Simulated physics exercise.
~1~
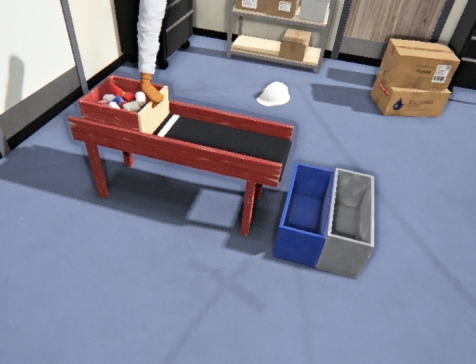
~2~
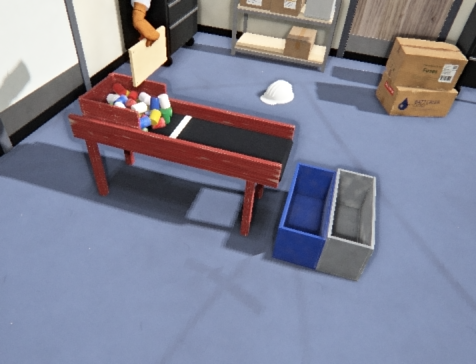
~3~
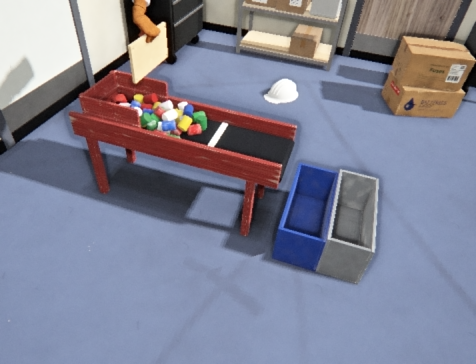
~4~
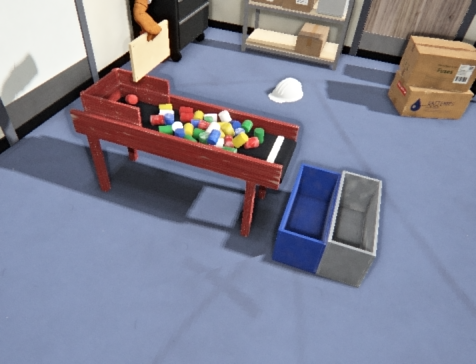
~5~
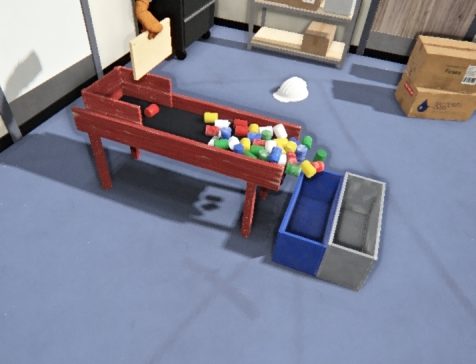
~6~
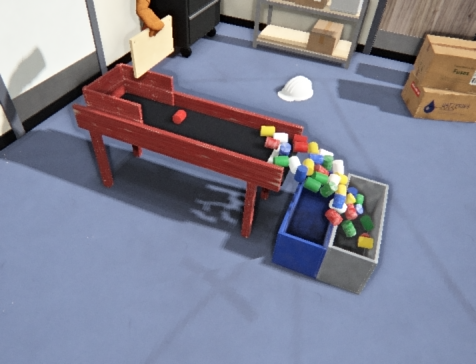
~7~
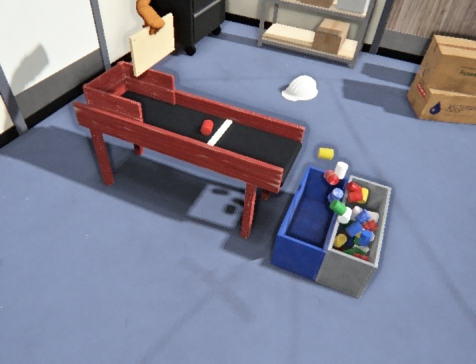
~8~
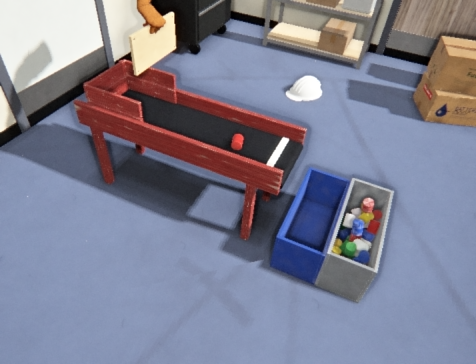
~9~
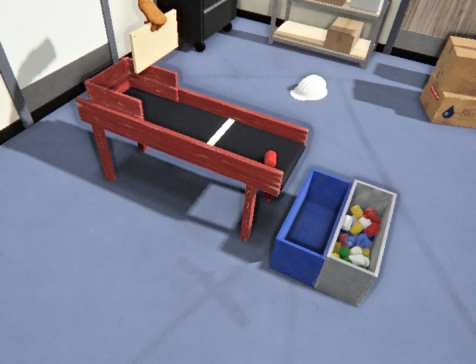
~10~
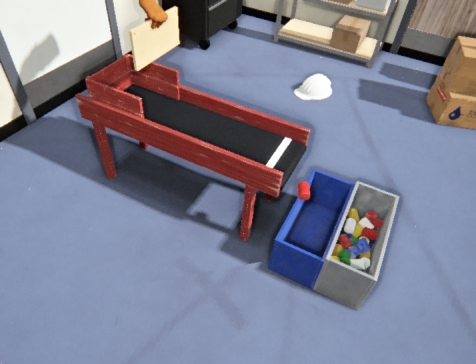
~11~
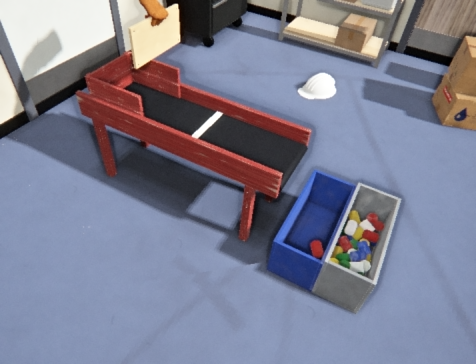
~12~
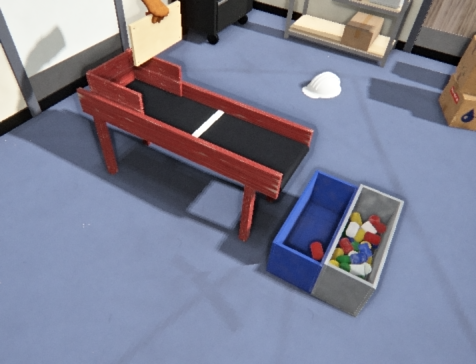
At first, an arm in an orange glove holds a pale board at the back of a red pen on legs, with small colourful jars heaped behind it. The arm lifts the board, and the jars spread out along the black belt, carried to the right in a loose crowd. They pour off the end, tumbling over the blue tub and into the grey tote beyond it. A single red jar lags behind, riding the belt alone as the white stripe passes. Finally it drops into the blue tub, leaving the belt empty and all the others in the grey tote.
